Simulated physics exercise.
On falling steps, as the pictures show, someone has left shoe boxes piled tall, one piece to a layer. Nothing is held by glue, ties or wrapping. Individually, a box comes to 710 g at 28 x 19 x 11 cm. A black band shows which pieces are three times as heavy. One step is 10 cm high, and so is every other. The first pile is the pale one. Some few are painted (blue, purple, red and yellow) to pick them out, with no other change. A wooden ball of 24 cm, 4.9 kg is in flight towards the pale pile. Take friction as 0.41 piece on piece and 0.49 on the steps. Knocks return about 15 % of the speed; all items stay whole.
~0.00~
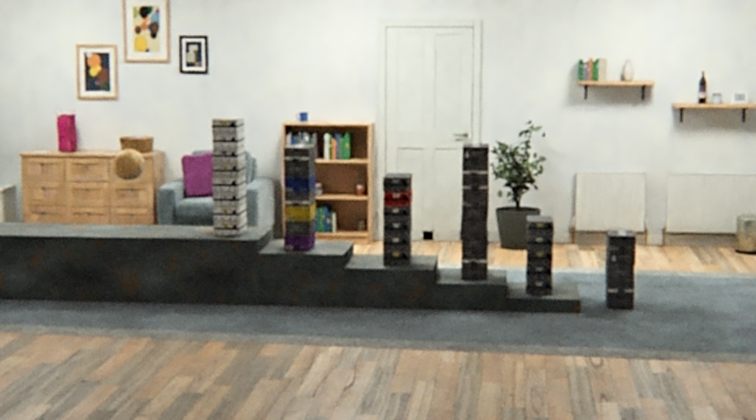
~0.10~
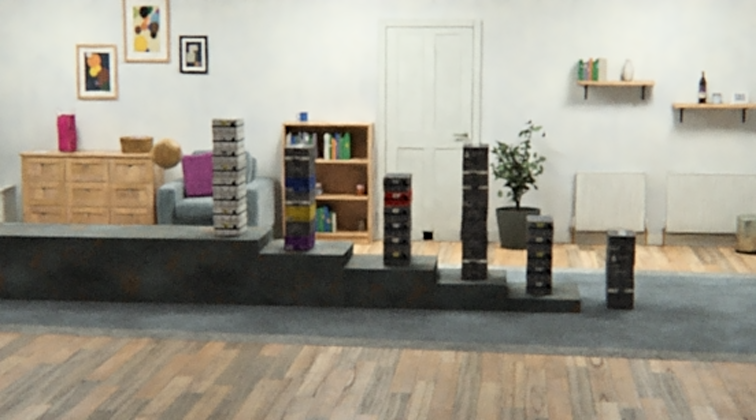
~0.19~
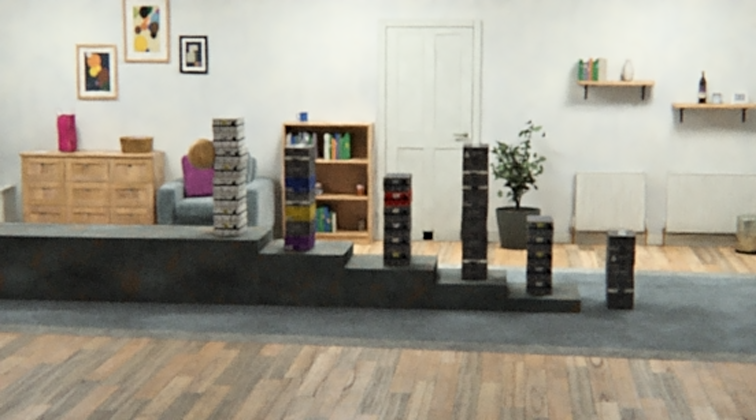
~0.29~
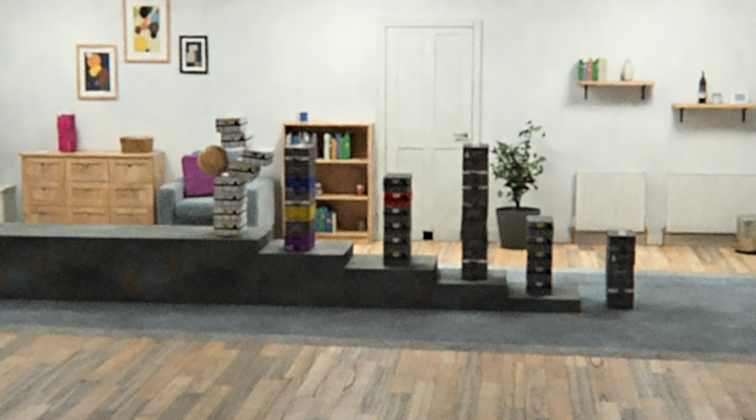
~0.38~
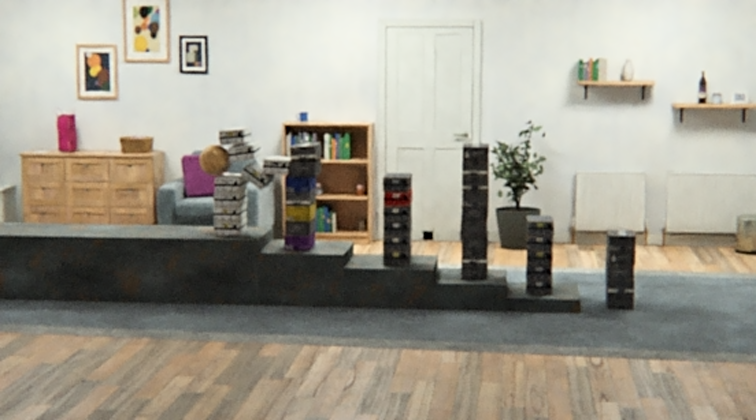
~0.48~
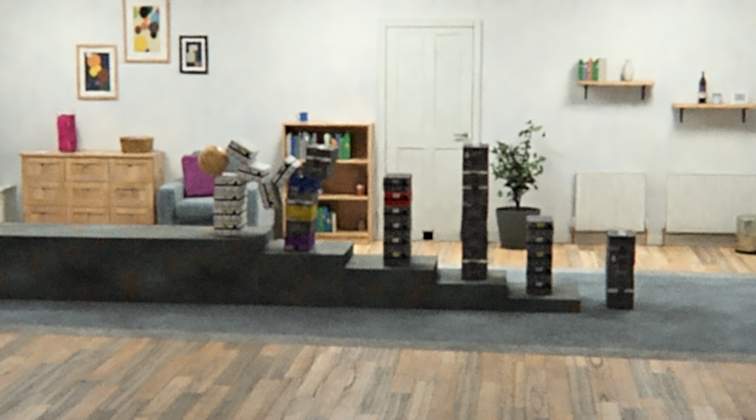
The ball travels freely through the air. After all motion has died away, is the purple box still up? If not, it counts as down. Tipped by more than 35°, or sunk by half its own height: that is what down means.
Yes.
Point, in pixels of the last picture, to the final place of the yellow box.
Near (342, 228).
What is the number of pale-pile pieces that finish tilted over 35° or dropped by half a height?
Exactly 4 of the pale pieces.
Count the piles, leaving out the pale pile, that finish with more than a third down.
1.
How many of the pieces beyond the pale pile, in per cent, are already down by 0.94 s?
At that instant, 5 percent.
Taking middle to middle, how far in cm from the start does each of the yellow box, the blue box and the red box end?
Distances in cm - yellow: 35; blue: 65; red: 0.
After 0.62 s, 4 of the pale pile down; 2 of the 32 other boxes down; purple box leaning 4°; yellow box leaning 4°.
After 0.94 s, 4 of the pale pile down; 2 of the 32 other boxes down; purple box leaning 5°; blue box leaning 26°, 45 mm lower.
At rest (2.4 s), 4 of the pale pile down; 6 of the 32 other boxes down; purple box shifted 40 mm; blue box on its side; yellow box leaning 53°, 13 cm lower. As the last picture would show them, middles, purple box near (305, 240), blue box near (377, 223).
